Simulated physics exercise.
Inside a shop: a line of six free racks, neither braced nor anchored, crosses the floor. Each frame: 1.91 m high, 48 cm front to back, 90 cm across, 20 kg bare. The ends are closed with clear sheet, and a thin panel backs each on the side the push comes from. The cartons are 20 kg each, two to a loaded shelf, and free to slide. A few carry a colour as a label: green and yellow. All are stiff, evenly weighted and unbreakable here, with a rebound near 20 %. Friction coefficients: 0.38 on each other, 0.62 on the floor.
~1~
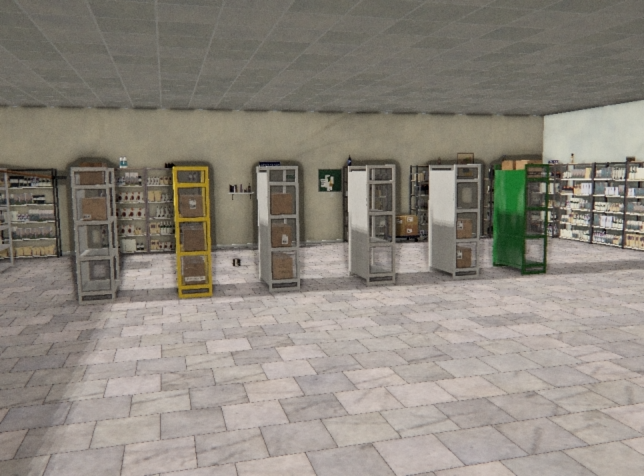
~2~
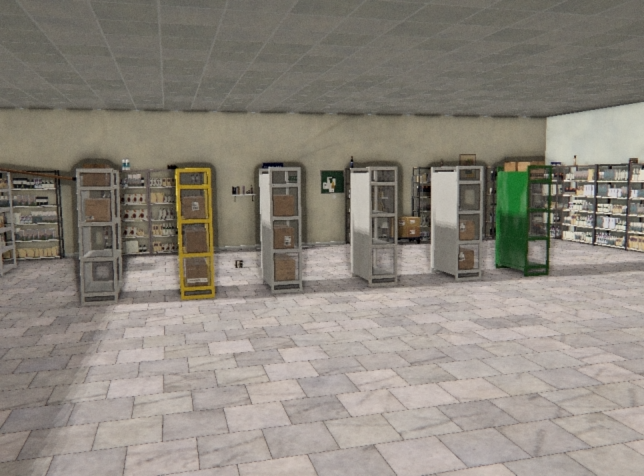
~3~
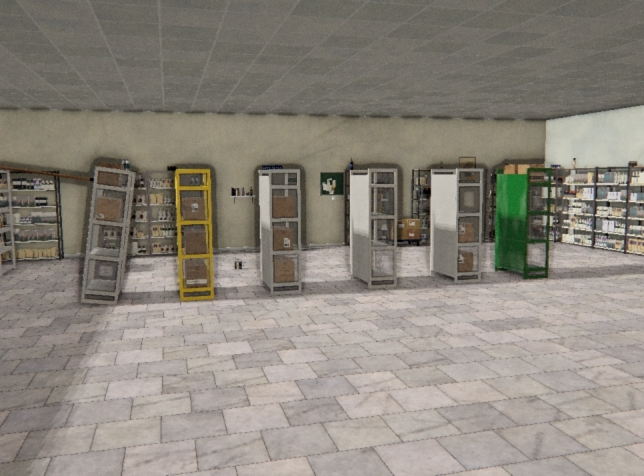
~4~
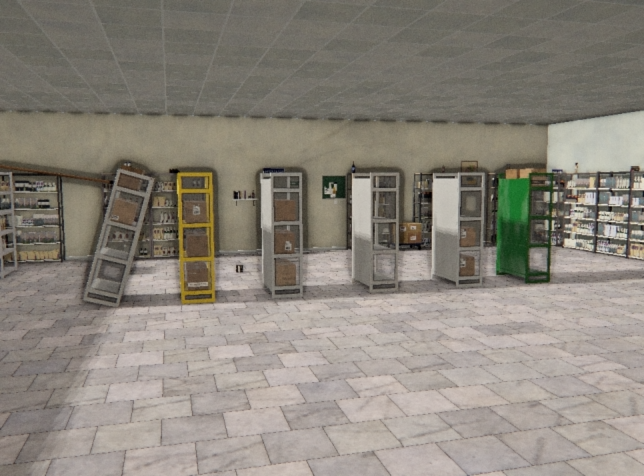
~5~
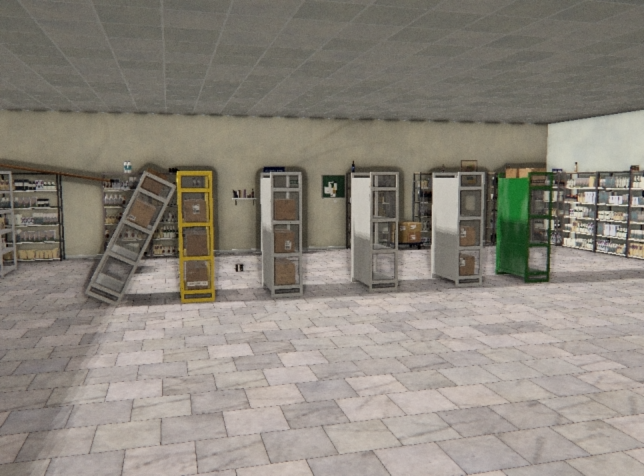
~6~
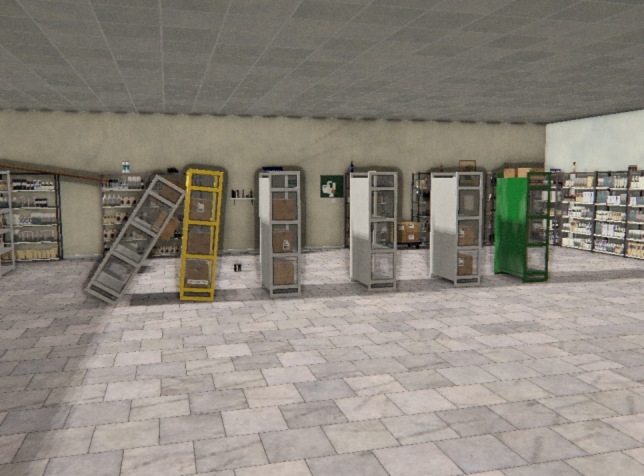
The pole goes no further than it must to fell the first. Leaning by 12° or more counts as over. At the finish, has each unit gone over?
No, some stay up.
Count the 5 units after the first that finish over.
The count is 2.
Then, 0.45 s past the last view, 4 cartons spilt or dropped; 1 of the 5 other units over; yellow unit 28° from how it stood.
Then, 0.91 s past the last view, 8 cartons spilt or dropped; 2 of the 5 other units over; yellow unit 47° from how it stood.
Then, 1.65 s past the last view, 16 cartons spilt or dropped; 3 of the 5 other units over; yellow unit 72° from how it stood.
In the end, 16 cartons spilt or dropped; 2 of the 5 other units over; yellow unit lying flat; green unit unmoved. Three left standing. From the last view, middles, yellow unit near (253, 254), green unit near (521, 225).
